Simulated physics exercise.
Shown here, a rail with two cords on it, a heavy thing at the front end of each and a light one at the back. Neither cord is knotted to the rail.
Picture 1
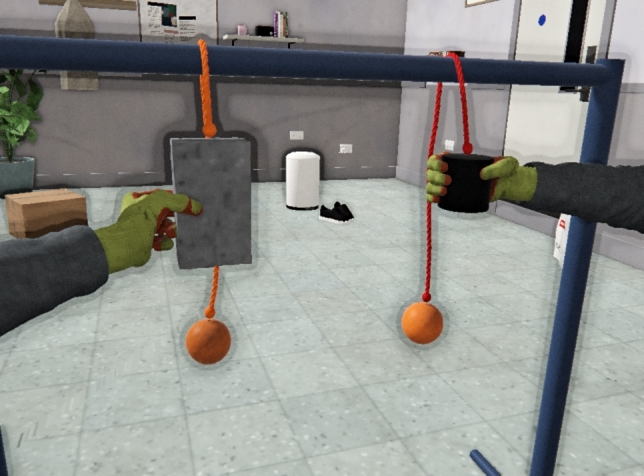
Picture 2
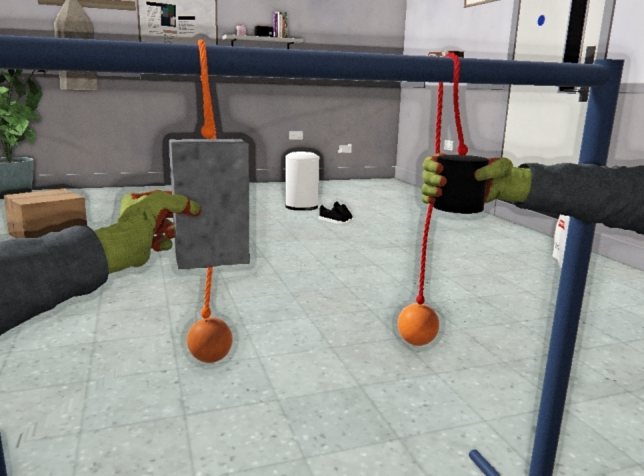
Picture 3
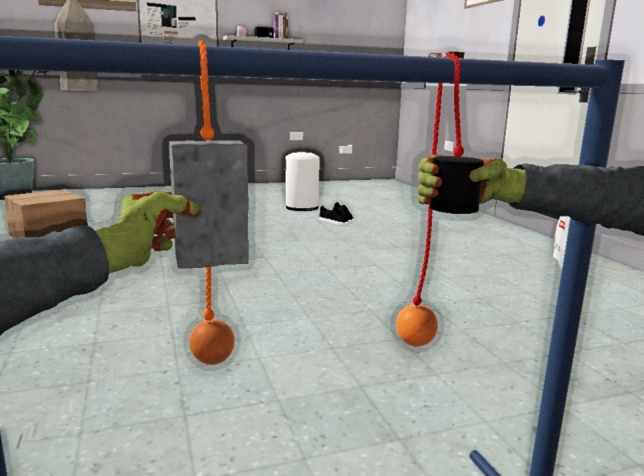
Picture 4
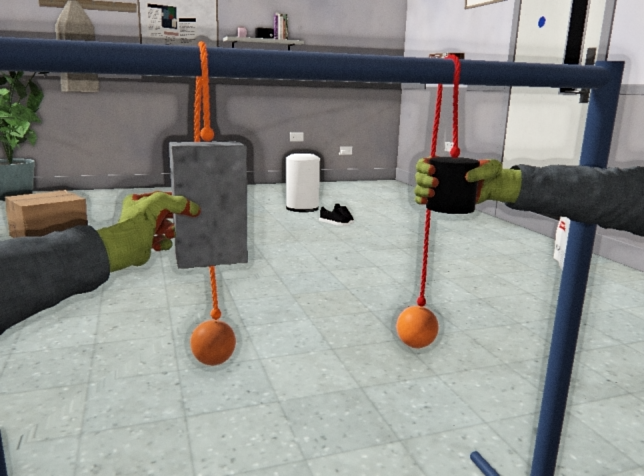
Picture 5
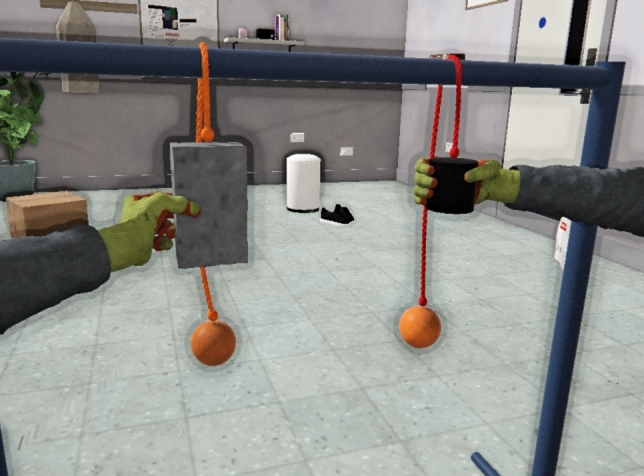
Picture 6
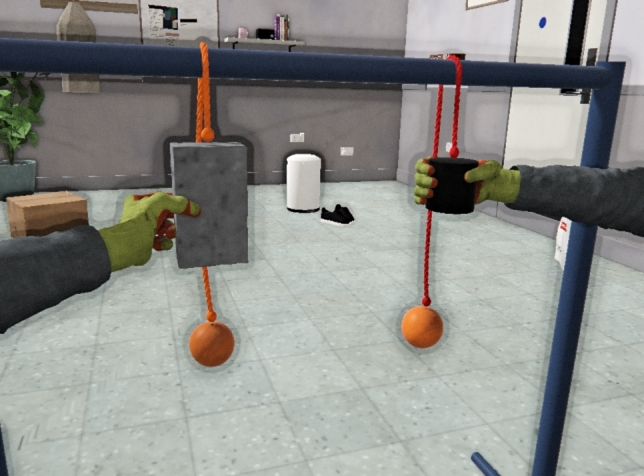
Two green hands held a gray block and a black object hung on cords over a blue rail; the right hand shifted slightly left, then stayed put, while the orange balls below swayed a little.
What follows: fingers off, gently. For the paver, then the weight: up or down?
The paver pulls its rope through and the weight runs down to the floor.
Then, 0.62 s past the final frame, paver on the floor; weight on the floor.
When it is over, paver on the floor; weight on the floor. The paver runs down to the floor and the weight drops.
